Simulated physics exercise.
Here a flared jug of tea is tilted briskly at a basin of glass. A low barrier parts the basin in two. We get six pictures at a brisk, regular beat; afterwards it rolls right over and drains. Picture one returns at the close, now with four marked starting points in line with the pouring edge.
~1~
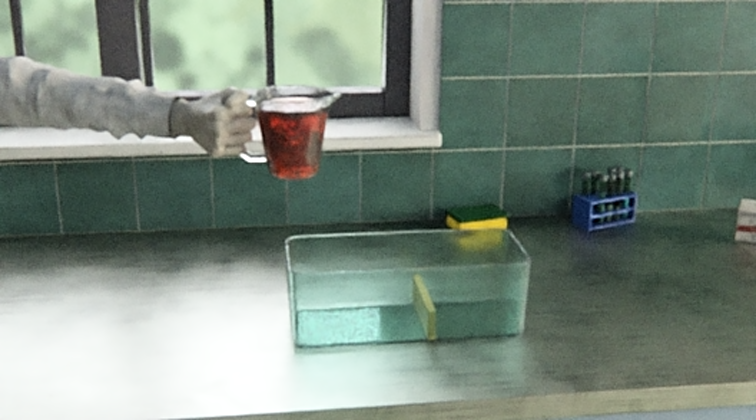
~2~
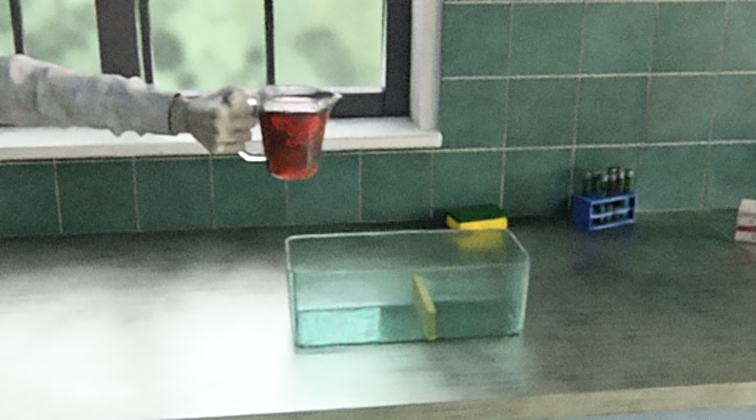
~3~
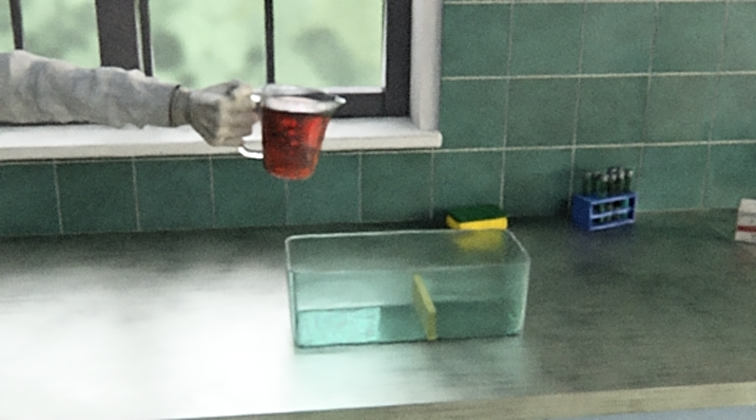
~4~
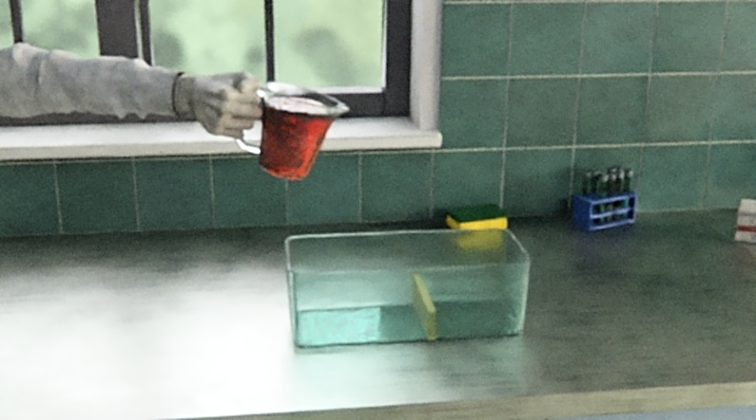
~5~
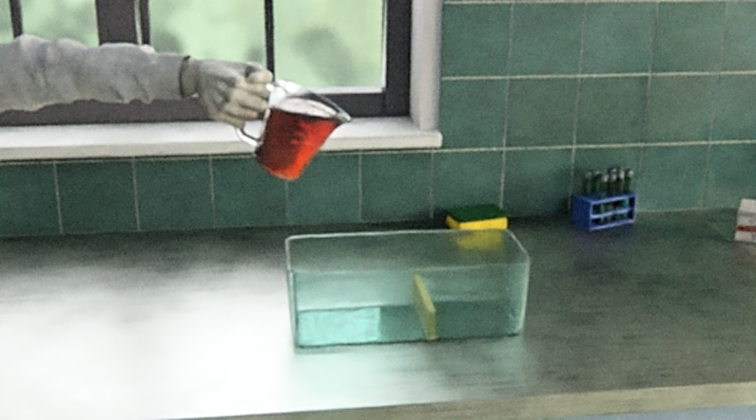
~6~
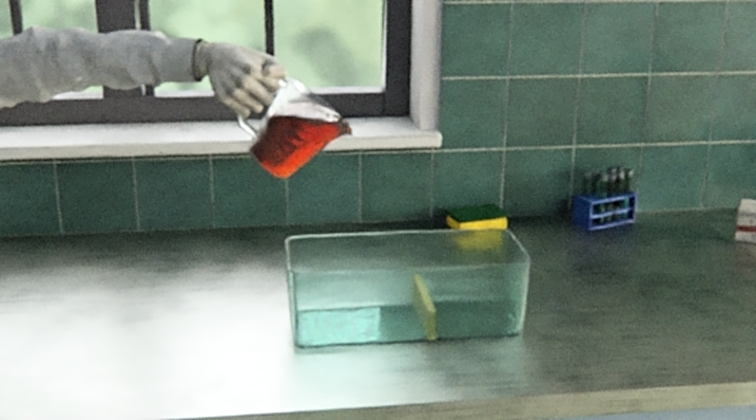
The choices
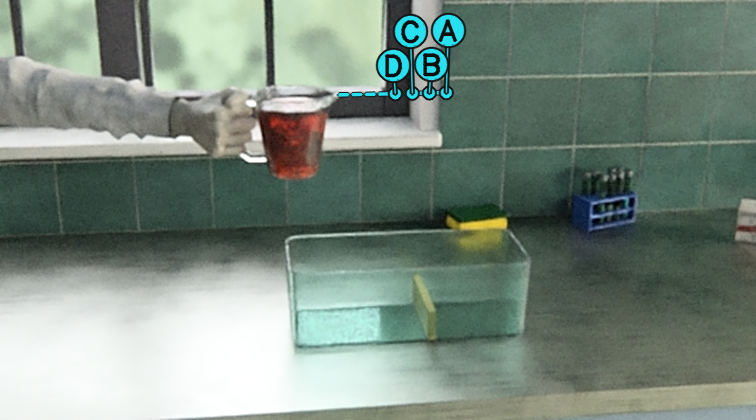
Gloved hand tilting a glass jug of red tea rightward above a divided glass basin, the liquid reaching the lip.
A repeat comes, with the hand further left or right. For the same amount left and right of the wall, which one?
The best place is D.
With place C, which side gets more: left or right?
More ends on the right.
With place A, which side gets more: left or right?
The right one.
On the marked copy, A at (446, 92); B at (429, 93); C at (412, 93); D at (395, 93).
With A, about 15 % ends left of the wall and 77 % right of it; 8 % is lost outside.
With B, about 9 % ends left of the wall and 82 % right of it; 9 % is lost outside.
With C, about 16 % ends left of the wall and 76 % right of it; 7 % is lost outside.
With D, about 50 % ends left of the wall and 43 % right of it; 7 % is lost outside.
